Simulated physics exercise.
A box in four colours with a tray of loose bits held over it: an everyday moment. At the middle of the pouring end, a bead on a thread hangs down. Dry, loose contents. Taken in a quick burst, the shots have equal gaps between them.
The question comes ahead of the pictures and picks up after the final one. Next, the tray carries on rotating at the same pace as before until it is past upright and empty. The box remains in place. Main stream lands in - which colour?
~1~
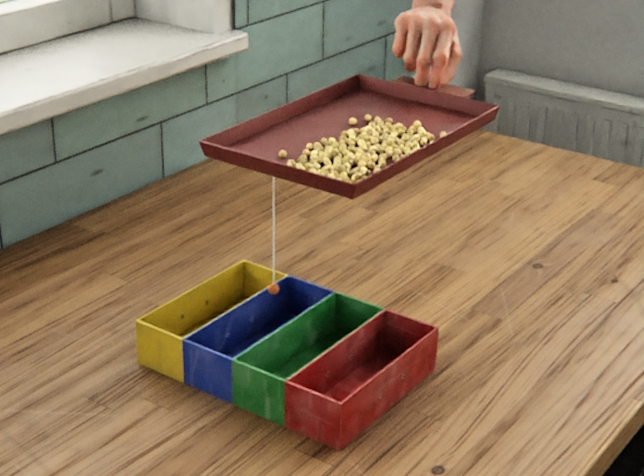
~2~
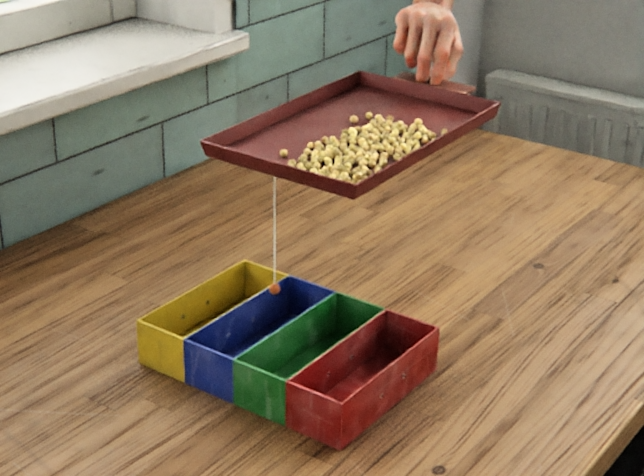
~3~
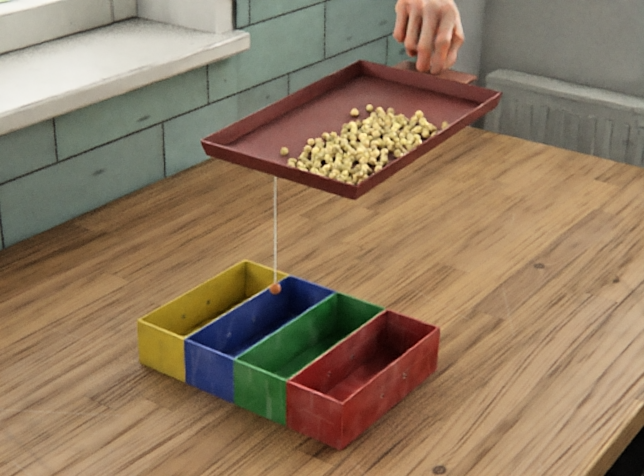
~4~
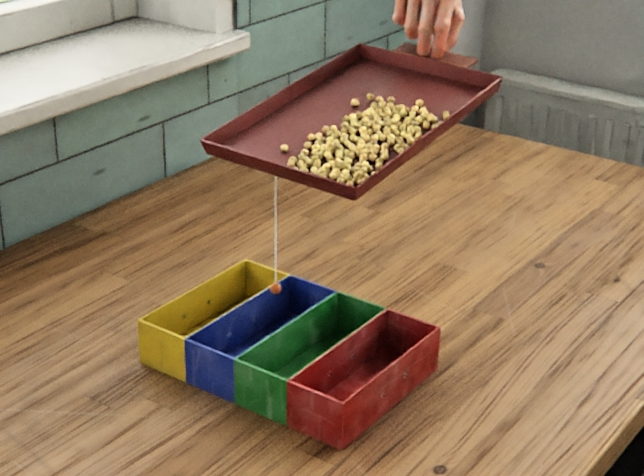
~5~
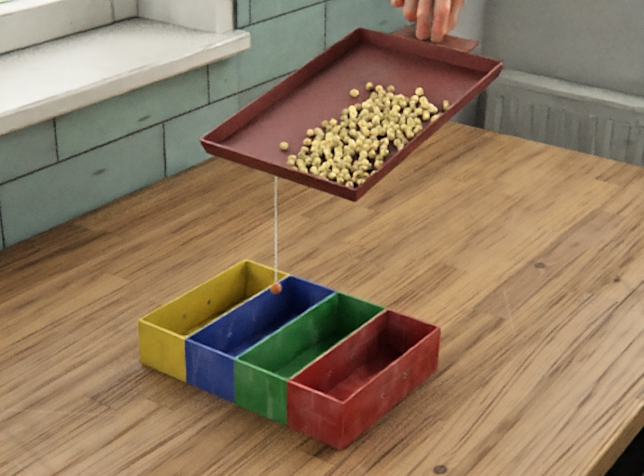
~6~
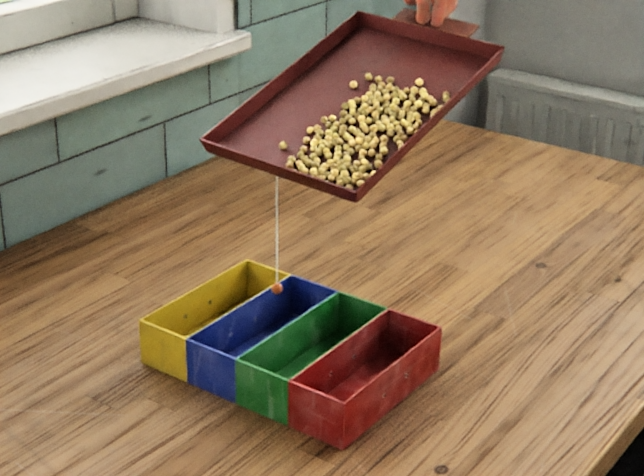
Green cell.
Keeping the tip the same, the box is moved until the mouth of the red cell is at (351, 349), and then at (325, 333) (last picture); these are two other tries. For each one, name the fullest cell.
Try 1 - the green cell; try 2 - the red cell.
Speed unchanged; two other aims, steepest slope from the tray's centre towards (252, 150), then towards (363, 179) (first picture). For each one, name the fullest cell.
Try 1 - that yellow cell; try 2 - green.
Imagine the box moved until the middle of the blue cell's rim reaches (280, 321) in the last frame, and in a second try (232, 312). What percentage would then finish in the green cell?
It comes to roughly 50 per cent in one try and roughly 40 per cent in the next.
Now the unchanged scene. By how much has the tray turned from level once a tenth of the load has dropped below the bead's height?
Close to 95° of tilt at that moment.
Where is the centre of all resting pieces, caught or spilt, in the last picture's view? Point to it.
(287, 384).
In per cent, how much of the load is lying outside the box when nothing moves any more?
Roughly 0 percent.
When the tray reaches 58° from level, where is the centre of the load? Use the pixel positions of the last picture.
I'd mark it close to (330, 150).
Shortly afterwards, tray tipped steeply; the whole lot on the tray.
Next, tray tipped right over; near half on the tray; a little in the green cell; a little in the red cell; only a few in the blue cell; near a third falling or outside the box.
Some moments later, tray tipped past a quarter turn; near half in the green cell; near a quarter in the blue cell; near a quarter in the red cell; a little in the yellow cell; a little falling or outside the box.
In the end, tray tipped past a quarter turn; near half in the green cell; near a quarter in the blue cell; near a quarter in the red cell; a little in the yellow cell; a little outside the box.
